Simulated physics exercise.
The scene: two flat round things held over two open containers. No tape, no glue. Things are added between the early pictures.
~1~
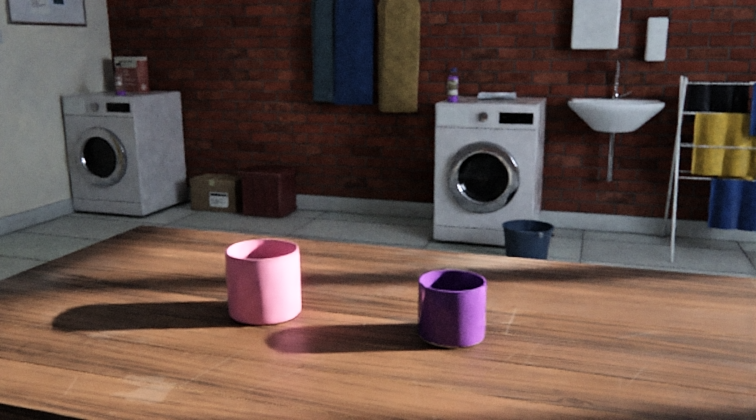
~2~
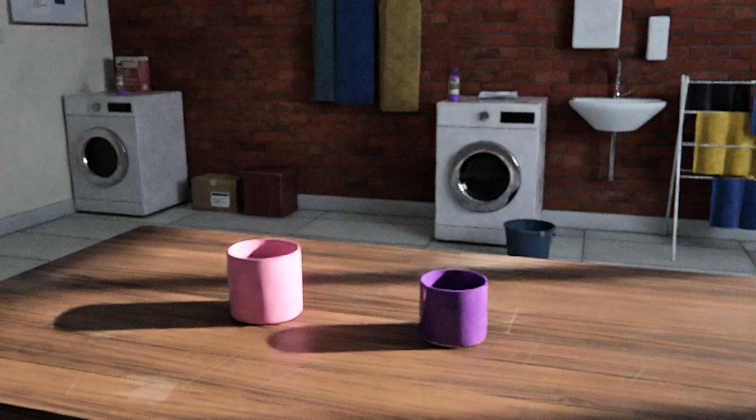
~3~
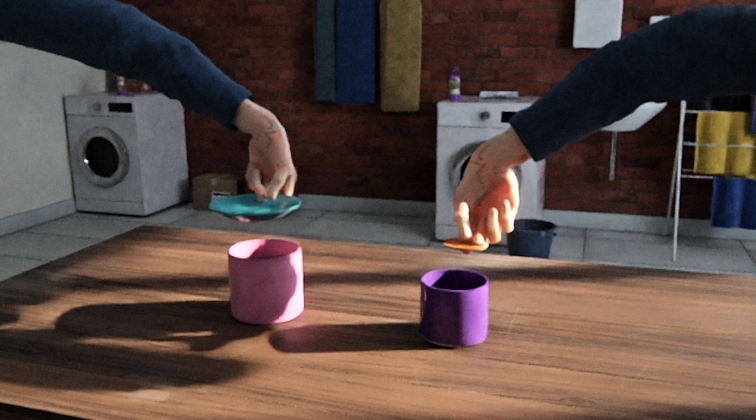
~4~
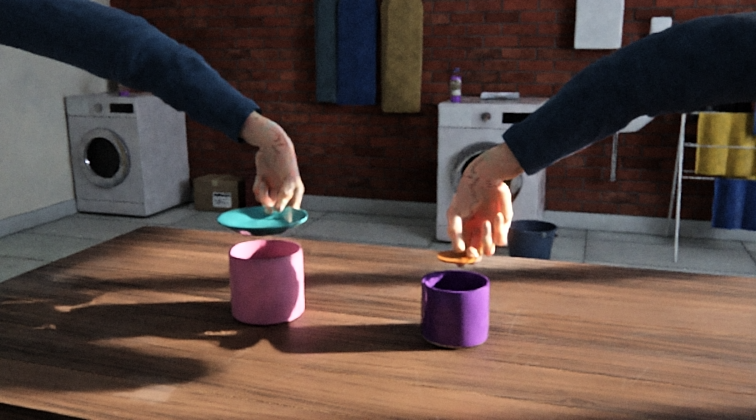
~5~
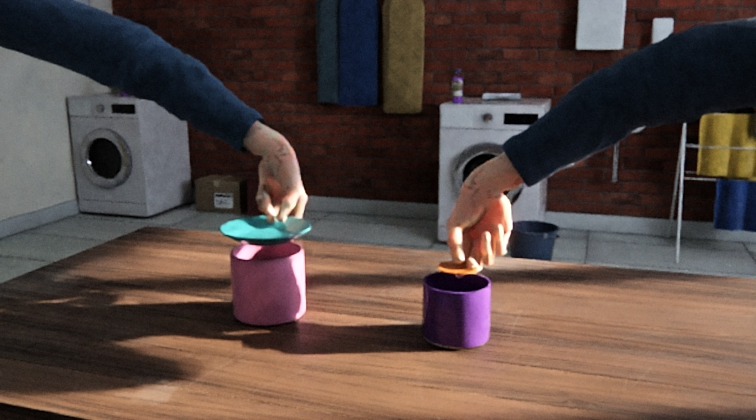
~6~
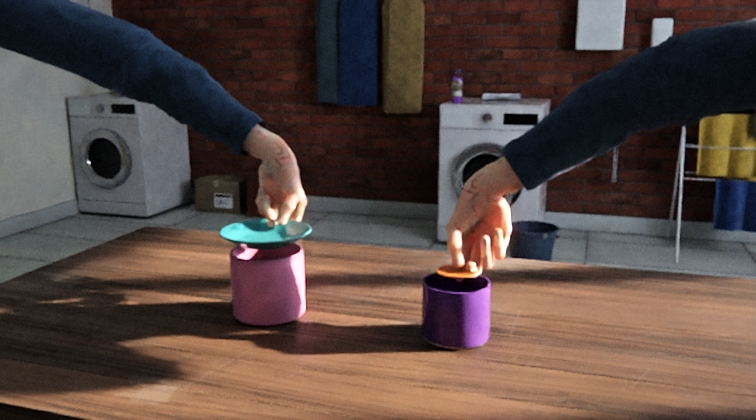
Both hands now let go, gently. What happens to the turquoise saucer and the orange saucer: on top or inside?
Here the turquoise saucer works as a lid, the orange saucer slips past the rim.
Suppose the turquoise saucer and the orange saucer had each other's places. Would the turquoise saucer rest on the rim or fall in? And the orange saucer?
The turquoise saucer covers the opening; the orange saucer slips past the rim.
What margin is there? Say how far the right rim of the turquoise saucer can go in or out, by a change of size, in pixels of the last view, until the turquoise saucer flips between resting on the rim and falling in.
Roughly 12 pixels left.
Then, 0.14 s after the last picture, turquoise saucer sitting on the rim near (266, 243); orange saucer moved about its own width near (456, 304).
Then, 0.20 s after the last picture, turquoise saucer sitting on the rim near (266, 243); orange saucer down below near (455, 330).
At rest, the turquoise saucer rests on the rim, near (266, 244); the orange saucer falls in, near (455, 331).
